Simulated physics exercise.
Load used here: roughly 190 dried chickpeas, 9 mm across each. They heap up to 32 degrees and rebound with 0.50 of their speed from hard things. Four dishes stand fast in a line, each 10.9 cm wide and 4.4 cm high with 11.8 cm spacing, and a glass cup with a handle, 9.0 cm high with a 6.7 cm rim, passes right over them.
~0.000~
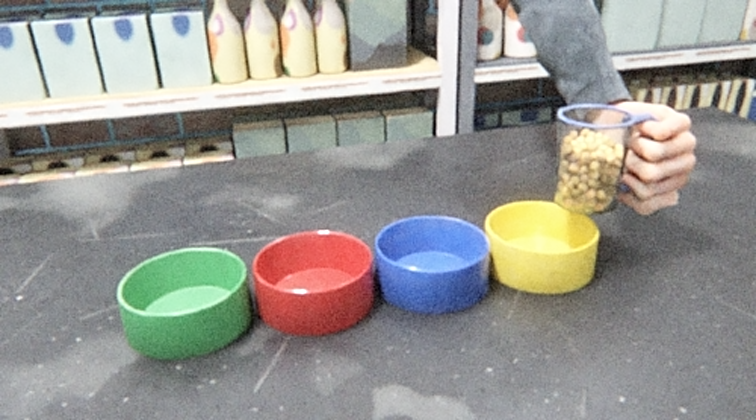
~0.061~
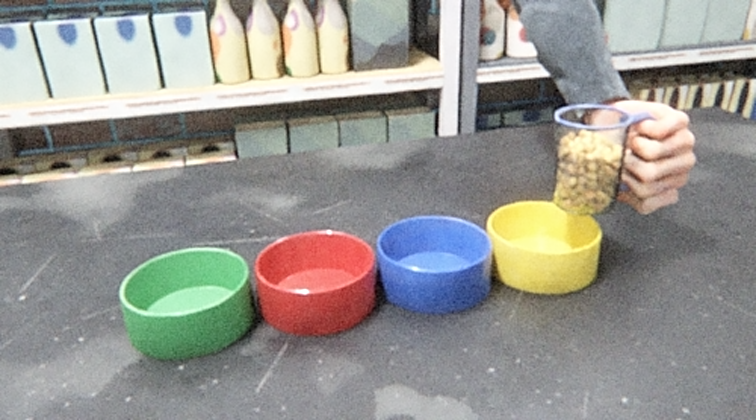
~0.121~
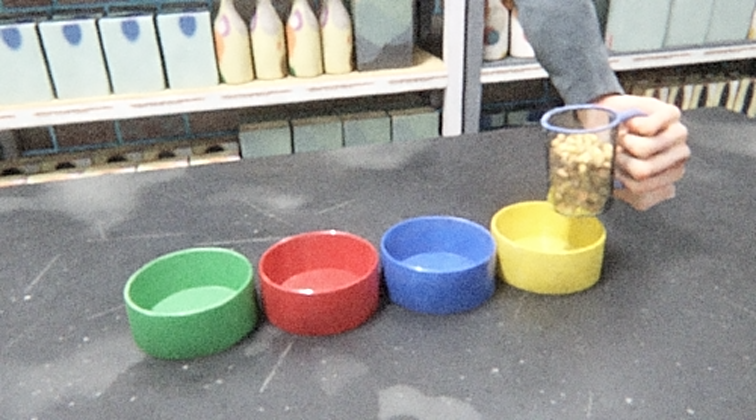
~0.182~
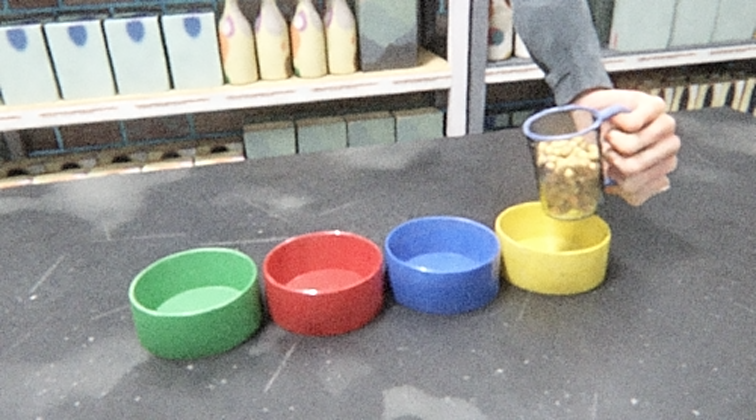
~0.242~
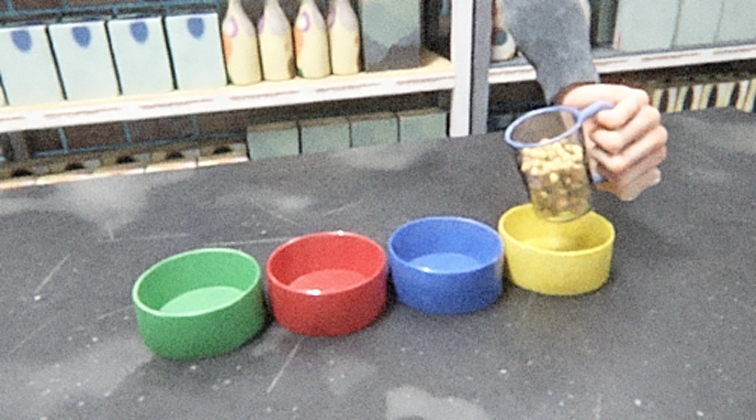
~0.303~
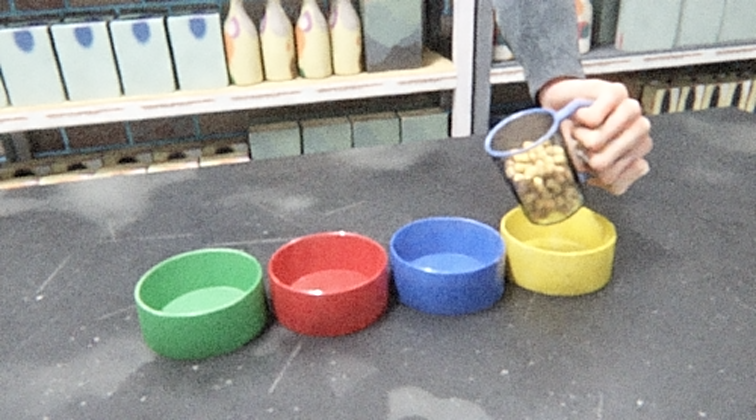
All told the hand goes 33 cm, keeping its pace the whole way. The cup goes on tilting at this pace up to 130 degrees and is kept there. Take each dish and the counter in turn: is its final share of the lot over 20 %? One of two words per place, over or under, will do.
Red - under, blue - under, green - over, yellow - under, counter - under.
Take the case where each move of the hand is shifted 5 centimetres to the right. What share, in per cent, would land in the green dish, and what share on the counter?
Green: 10; counter: 10.
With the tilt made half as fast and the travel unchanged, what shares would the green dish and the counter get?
Green: 100, counter: 0.
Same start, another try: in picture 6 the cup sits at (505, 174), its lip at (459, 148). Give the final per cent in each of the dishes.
Red 0; blue 0; green 100; yellow 0.
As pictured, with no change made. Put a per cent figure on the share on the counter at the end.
The figure is about 0 percent.
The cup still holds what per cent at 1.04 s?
About 90 per cent.
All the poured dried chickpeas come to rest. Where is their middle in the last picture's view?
(208, 303).
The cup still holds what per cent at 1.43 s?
0 per cent.
After 0.74 s, tilt 76 degrees; cup holds 100 %.
After 1.04 s, tilt 109 degrees; cup holds 90 %, red 5 %.
After 1.43 s, tilt 130 degrees; cup holds 0 %, green 95 %.
In the end, at 1.8 s, red 0 %, blue 0 %, green 95 %, yellow 0 %, counter 0 %.
